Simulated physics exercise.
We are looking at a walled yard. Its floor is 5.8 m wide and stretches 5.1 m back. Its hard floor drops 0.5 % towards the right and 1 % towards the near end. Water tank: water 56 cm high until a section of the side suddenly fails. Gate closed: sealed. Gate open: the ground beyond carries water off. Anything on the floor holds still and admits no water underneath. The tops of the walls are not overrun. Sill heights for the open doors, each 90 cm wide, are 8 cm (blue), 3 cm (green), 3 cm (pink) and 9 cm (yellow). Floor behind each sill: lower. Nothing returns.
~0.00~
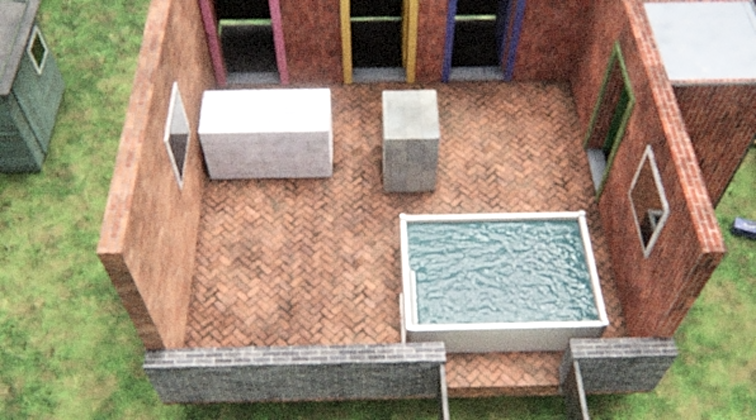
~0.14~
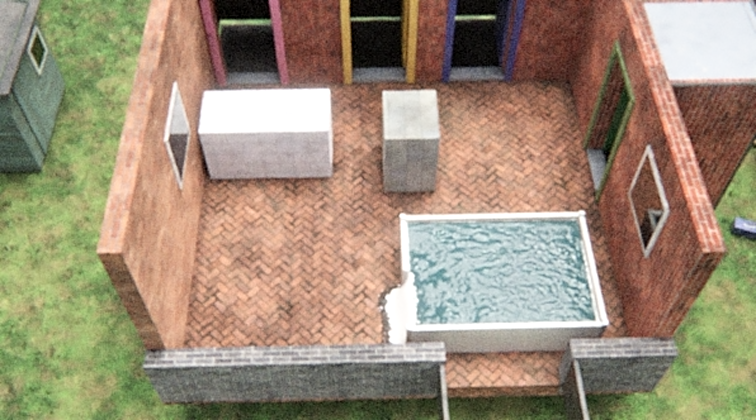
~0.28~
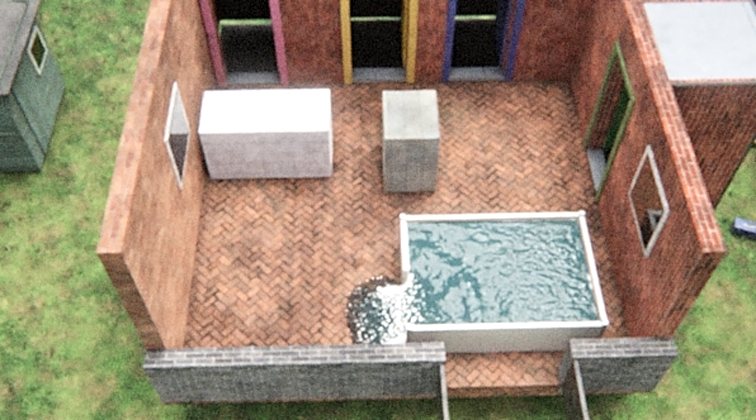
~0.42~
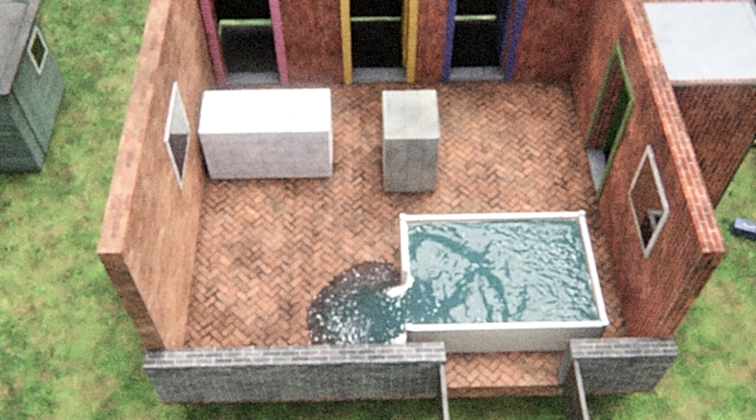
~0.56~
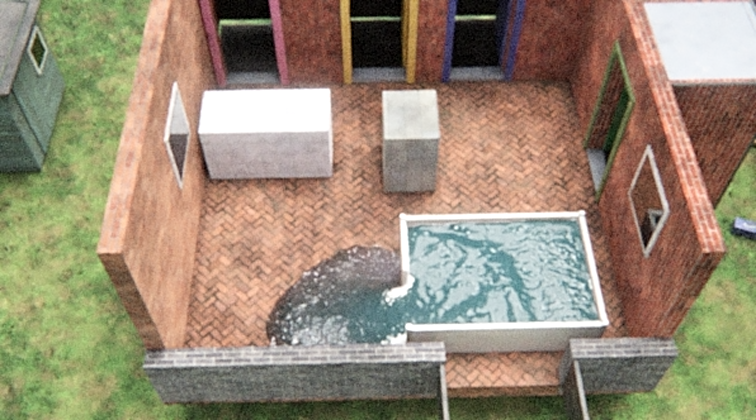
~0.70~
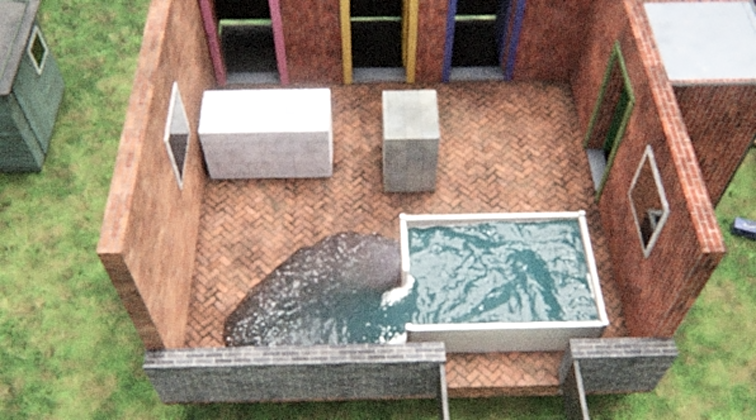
A walled brick yard with a herringbone floor is seen from high above its near side, with grass around it. A white-rimmed tank of blue-green water stands at the near right, a white block and a grey block farther back, and pink, yellow and blue doorways behind. Water bursts from the tank's left side and spreads leftward across the floor in a widening dark sheet, while the camera stays still.
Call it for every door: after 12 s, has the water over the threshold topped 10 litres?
Blue door not topped, green door topped, pink door topped, yellow door not topped.
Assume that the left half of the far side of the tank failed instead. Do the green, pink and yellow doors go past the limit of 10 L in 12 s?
Door green goes beyond, door pink goes beyond, door yellow stays within.
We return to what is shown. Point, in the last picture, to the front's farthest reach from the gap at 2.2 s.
Point: Roughly (207, 164) in the last view.
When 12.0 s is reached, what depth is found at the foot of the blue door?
Depth: Approx. 6.5 cm.
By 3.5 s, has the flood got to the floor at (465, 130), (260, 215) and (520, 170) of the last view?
Point 1: Unreached; point 2: Reached; point 3: Unreached.
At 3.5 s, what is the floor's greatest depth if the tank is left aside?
About 31 cm.
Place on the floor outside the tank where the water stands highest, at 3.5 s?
That would be near pixel (217, 183).
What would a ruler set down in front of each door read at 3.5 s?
Door by door, in cm: Blue reads 0, green reads 0, pink reads 4, yellow reads 0.
After 1.4 s water covers 25 % of the floor and is deepest (40 cm) near (181, 375); blue door not reached, green door not reached, pink door not reached, yellow door not reached.
After 2.2 s water covers 30 % of the floor and is deepest (36 cm) near (181, 375); blue door not reached, green door not reached, pink door not reached, yellow door not reached.
After 3.5 s water covers 40 % of the floor and is deepest (31 cm) near (217, 183); blue door not reached, green door not reached, pink door 4 cm at the sill, 1 L in, yellow door not reached.
After 7.0 s water covers 75 % of the floor and is deepest (16 cm) near (232, 287); blue door 1 cm at the sill, 0 L in, green door 9 cm at the sill, 16 L in, pink door 5 cm at the sill, 36 L in, yellow door 6 cm at the sill, 0 L in.
After 12.0 s water covers 95 % of the floor and is deepest (11 cm) near (375, 189); blue door 6 cm at the sill, 0 L in, green door 8 cm at the sill, 113 L in, pink door 5 cm at the sill, 49 L in, yellow door 6 cm at the sill, 0 L in.
